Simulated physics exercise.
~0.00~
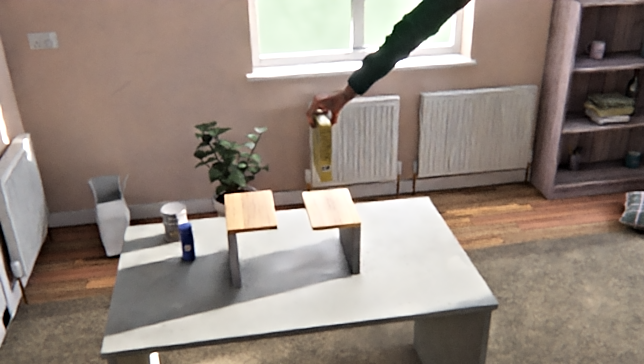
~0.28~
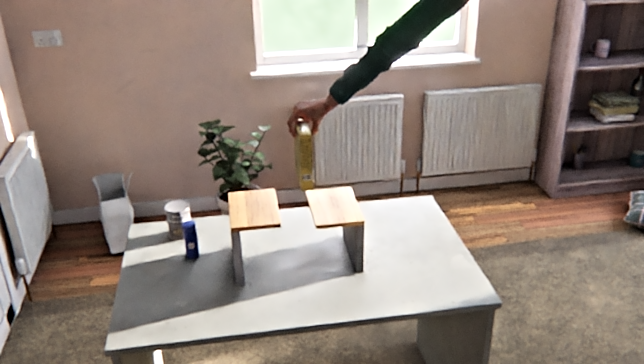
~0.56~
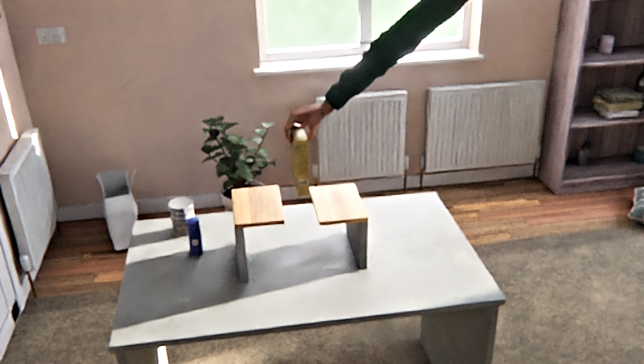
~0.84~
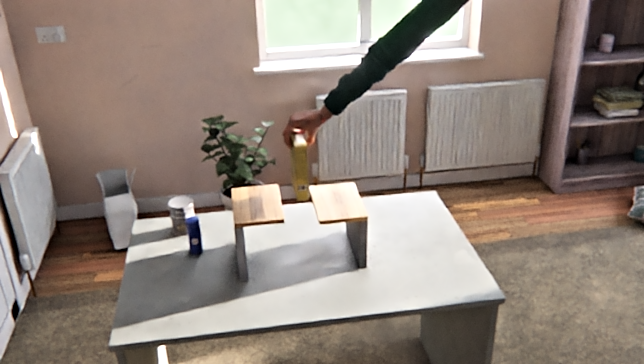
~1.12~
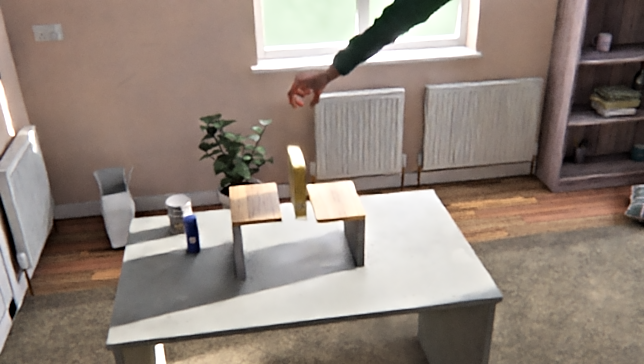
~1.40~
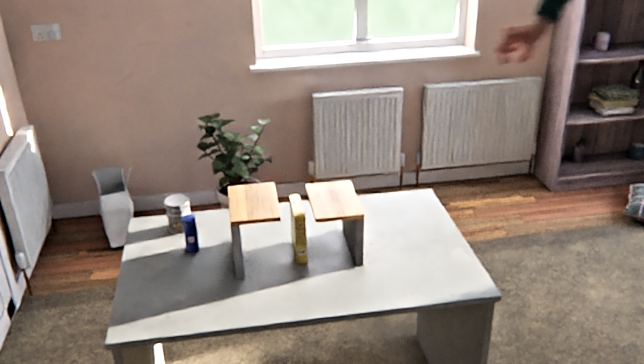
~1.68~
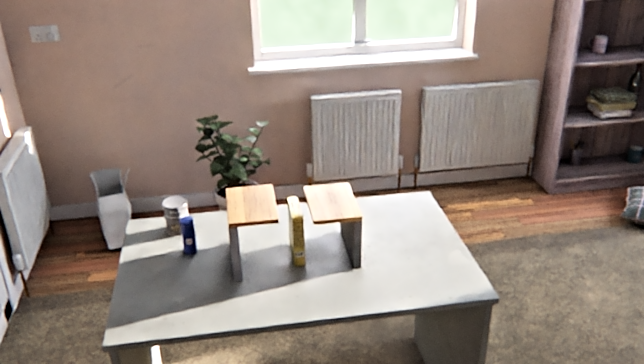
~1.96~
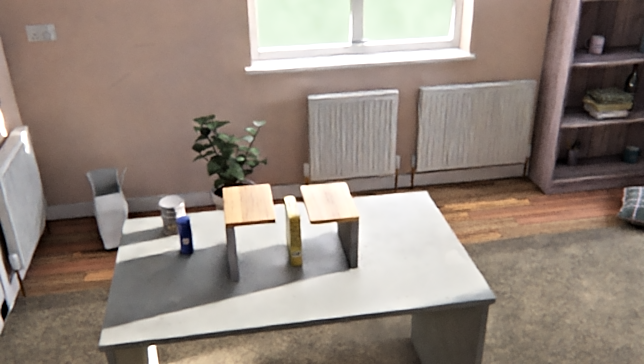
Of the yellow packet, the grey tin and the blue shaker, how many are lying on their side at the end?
None of them are lying on their side. The yellow packet, the grey tin and the blue shaker all stand upright on the table.
